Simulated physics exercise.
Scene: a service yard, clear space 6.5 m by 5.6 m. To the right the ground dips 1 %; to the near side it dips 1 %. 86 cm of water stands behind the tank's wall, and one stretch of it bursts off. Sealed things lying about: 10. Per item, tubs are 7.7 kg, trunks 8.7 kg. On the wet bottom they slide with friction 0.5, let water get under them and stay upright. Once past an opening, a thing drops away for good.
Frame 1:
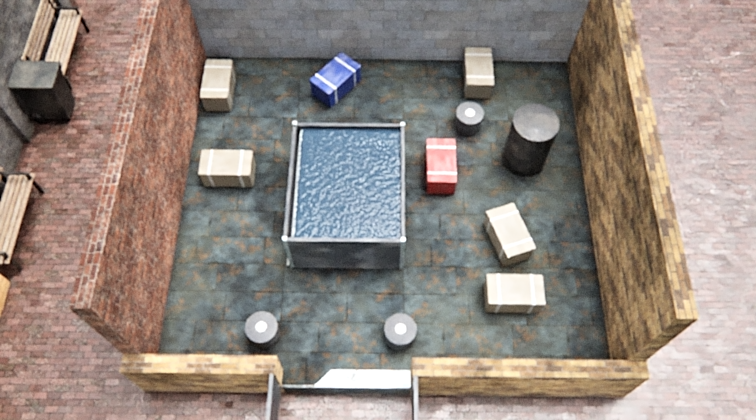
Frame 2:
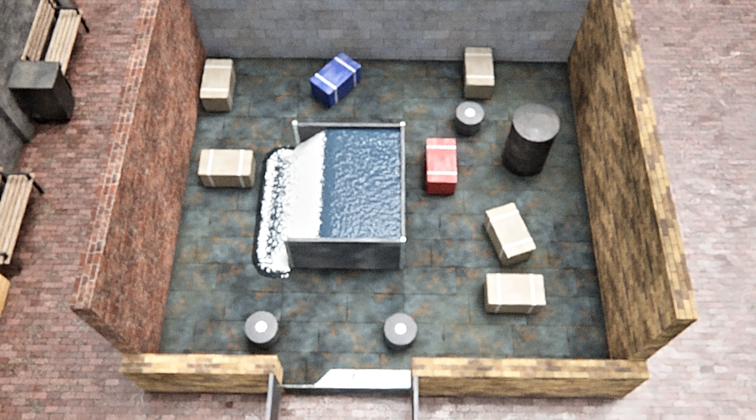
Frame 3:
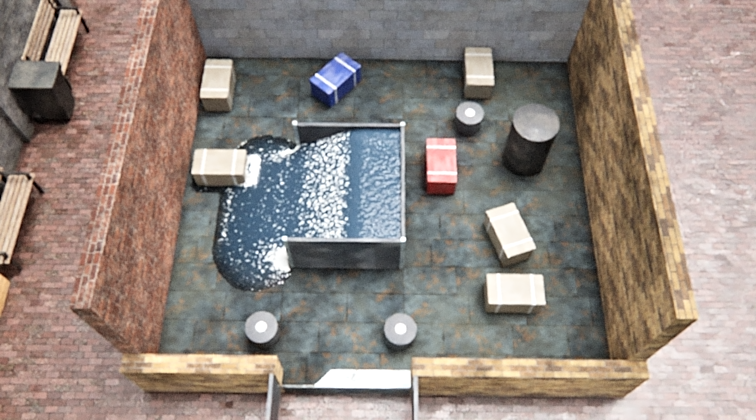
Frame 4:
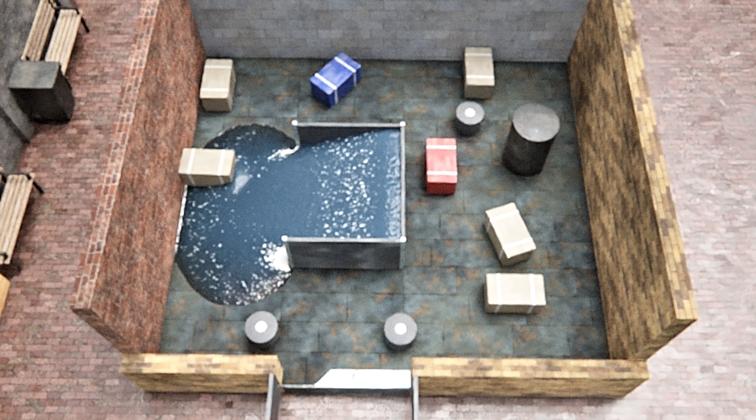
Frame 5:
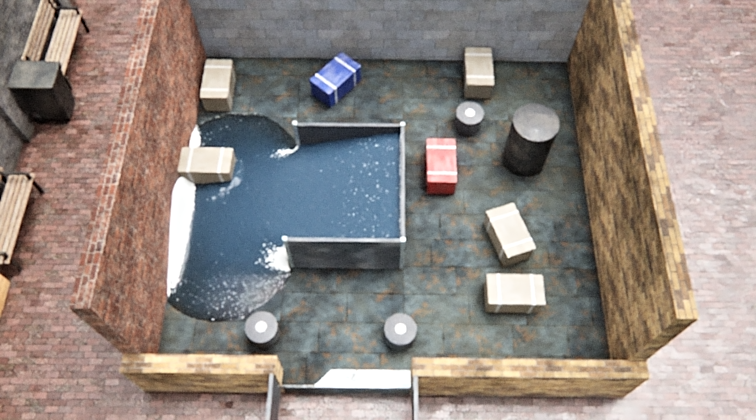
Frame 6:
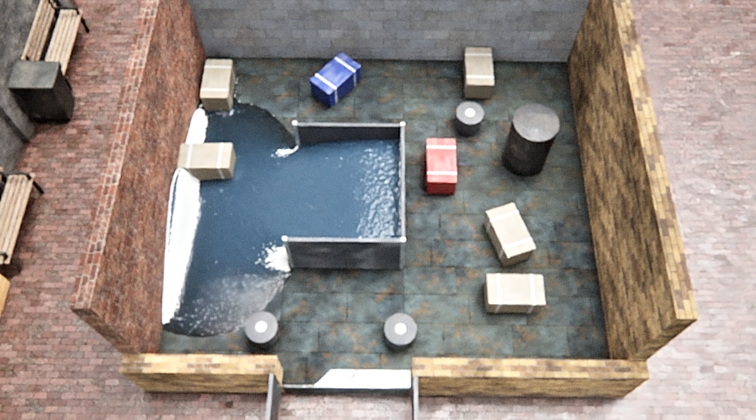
To begin with, a raised tank of water stands in a walled yard among pale crates, a blue trunk and a red trunk. Its left side gives way and water pours out, nudging one pale crate leftward. The water then spreads to the left wall, foaming along it, while the two coloured trunks stay put.
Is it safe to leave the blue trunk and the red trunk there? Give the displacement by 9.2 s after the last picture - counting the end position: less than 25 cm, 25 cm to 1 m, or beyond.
Blue trunk: Makes a long trip. Red trunk: Makes a long trip.
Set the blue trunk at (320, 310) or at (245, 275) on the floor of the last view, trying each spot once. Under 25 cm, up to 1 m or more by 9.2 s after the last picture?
In that order: It goes a long way; it goes a long way.
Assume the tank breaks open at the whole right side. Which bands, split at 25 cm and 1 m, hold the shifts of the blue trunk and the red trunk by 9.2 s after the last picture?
Log: Blue trunk large displacement; red trunk large displacement.
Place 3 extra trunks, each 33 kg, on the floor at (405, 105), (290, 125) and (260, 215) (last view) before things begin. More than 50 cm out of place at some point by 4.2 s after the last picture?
Listed order gives above the limit, above the limit, above the limit.
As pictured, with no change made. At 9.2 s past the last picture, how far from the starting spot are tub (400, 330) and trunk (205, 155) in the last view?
Taking them in turn, the shifts are 140 cm and 350 cm.
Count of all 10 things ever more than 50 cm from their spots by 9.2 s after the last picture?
The count comes to 10.
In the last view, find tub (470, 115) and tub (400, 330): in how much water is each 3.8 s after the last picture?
Some 5 cm at the first, some 14 cm at the second.
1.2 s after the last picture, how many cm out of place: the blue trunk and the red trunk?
About 0 and 0 cm by then.
Then, 1.2 s after the last picture the blue trunk is near (335, 73), 0.0 m from its start, aground; the red trunk is near (441, 160), 0.0 m from its start, aground; 0 of 10 are out; 2 afloat.
Then, 3.8 s after the last picture the blue trunk is near (470, 142), 2.6 m from its start, afloat; the red trunk is near (453, 174), 0.3 m from its start, aground; 0 of 10 are out; 6 afloat.
Then, 6.2 s after the last picture the blue trunk is near (480, 261), 4.1 m from its start, afloat; the red trunk is near (432, 232), 1.3 m from its start, afloat; 0 of 10 are out; 10 afloat.
Then, 9.2 s after the last picture the blue trunk is near (531, 346), 5.5 m from its start, afloat; the red trunk is near (434, 344), 3.0 m from its start, afloat; 0 of 10 are out; 10 afloat.
